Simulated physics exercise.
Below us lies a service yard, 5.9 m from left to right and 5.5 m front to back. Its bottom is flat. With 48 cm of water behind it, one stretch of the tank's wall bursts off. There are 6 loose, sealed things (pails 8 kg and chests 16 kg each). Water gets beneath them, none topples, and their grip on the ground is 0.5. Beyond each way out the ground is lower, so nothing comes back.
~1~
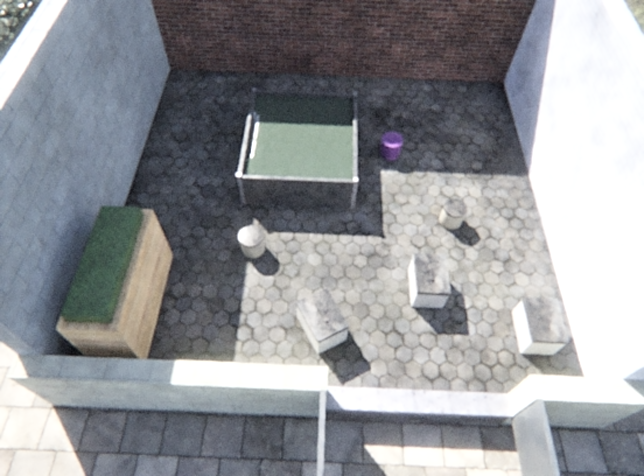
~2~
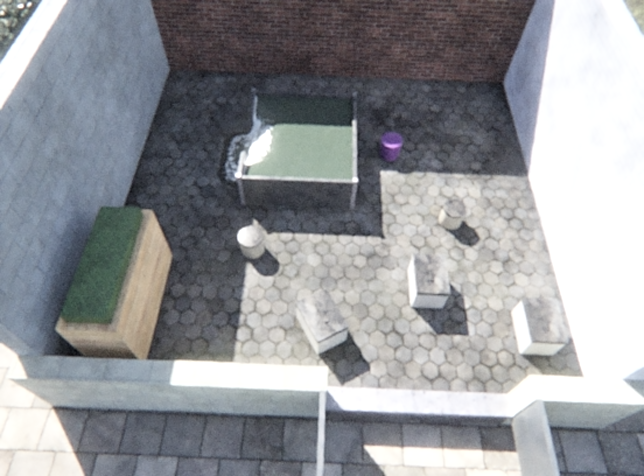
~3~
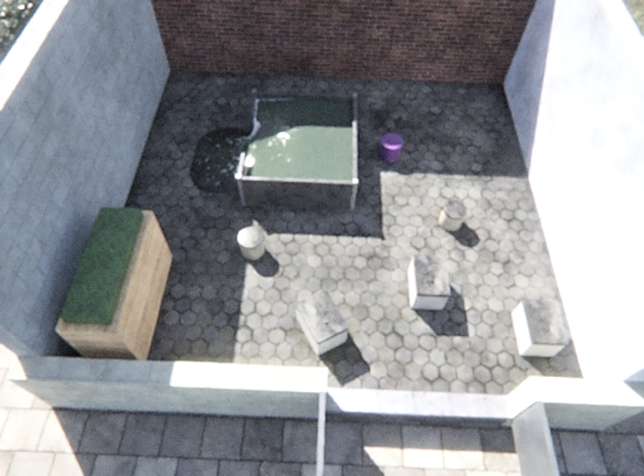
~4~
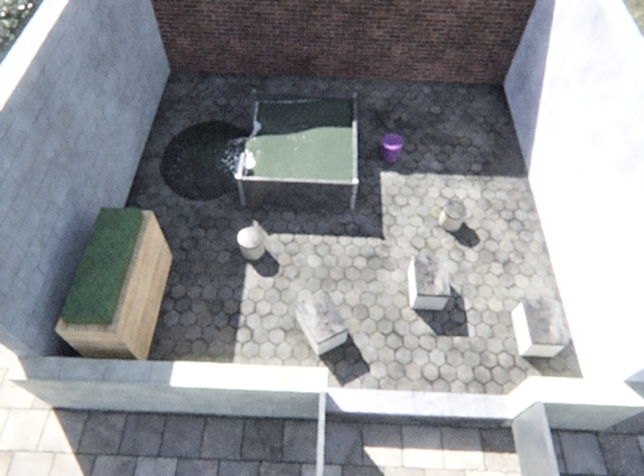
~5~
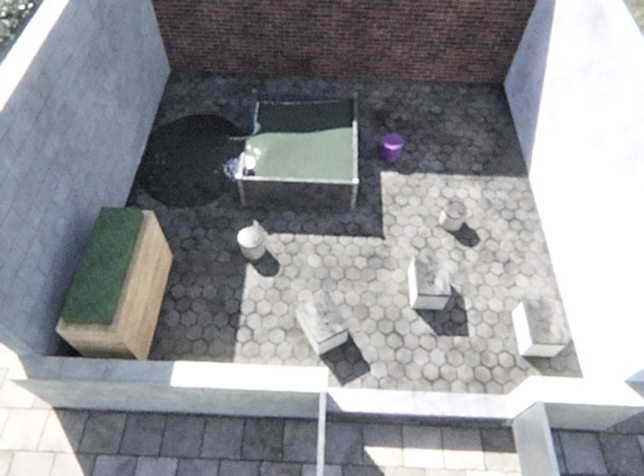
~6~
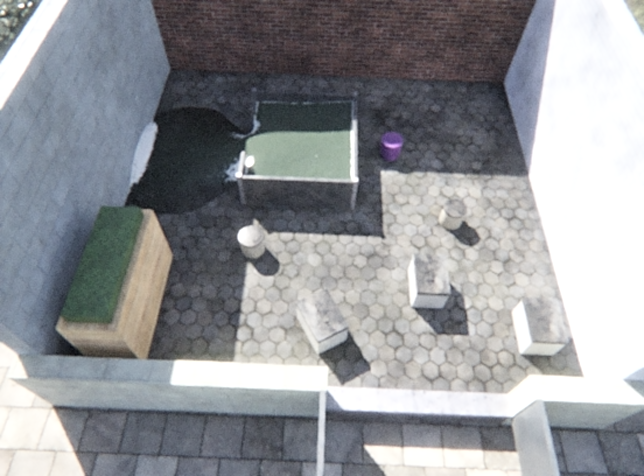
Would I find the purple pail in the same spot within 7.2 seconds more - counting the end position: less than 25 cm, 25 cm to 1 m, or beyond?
The purple pail holds its place.
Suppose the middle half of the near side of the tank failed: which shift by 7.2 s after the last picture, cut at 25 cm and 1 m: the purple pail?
Then the purple pail barely shifts.
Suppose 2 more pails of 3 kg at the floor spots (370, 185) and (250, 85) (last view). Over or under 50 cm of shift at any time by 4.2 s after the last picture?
In that order: Short of it, more.
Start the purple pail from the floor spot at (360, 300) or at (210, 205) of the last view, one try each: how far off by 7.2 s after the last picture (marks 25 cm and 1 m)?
In that order: It barely shifts; it holds its place.
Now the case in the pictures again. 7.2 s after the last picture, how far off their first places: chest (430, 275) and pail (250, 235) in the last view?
In turn: 0 cm, 0 cm.
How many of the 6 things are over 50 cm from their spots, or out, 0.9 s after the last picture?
0 of them.
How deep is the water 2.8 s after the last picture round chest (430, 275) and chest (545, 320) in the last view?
About 0 and 0 cm.
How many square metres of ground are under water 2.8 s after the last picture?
About 16 m2.
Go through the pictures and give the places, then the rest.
The purple pail at (392, 139), on the bottom; 2.5 m2 under water; 0 of 6 have shifted, in the first picture.
The purple pail at (392, 140) rests on the ground; 3.0 m2 under water; 0 of 6 have shifted, in the second picture.
The purple pail at (392, 141), on the bottom; 3.5 m2 under water; 0 of 6 have shifted, in the third picture.
The purple pail at (392, 141), on the bottom; 4.2 m2 under water; 0 of 6 have shifted, in the fourth picture.
The purple pail at (392, 141) rests on the ground; 5.0 m2 under water; 0 of 6 have shifted, in the fifth picture.
The purple pail at (392, 140) rests on the ground; water covers 5.4 m2; 0 of 6 have shifted, in the sixth picture.
Then, 0.9 s after the last picture the purple pail is near (392, 140), 0.0 m from its start, aground; 0 of 6 are out; 0 afloat.
Then, 2.8 s after the last picture the purple pail is near (392, 140), 0.0 m from its start, aground; 0 of 6 are out; 0 afloat.
Then, 4.8 s after the last picture the purple pail is near (392, 140), 0.0 m from its start, aground; 0 of 6 are out; 0 afloat.
Then, 7.2 s after the last picture the purple pail is near (392, 140), 0.0 m from its start, aground; 0 of 6 are out; 0 afloat.
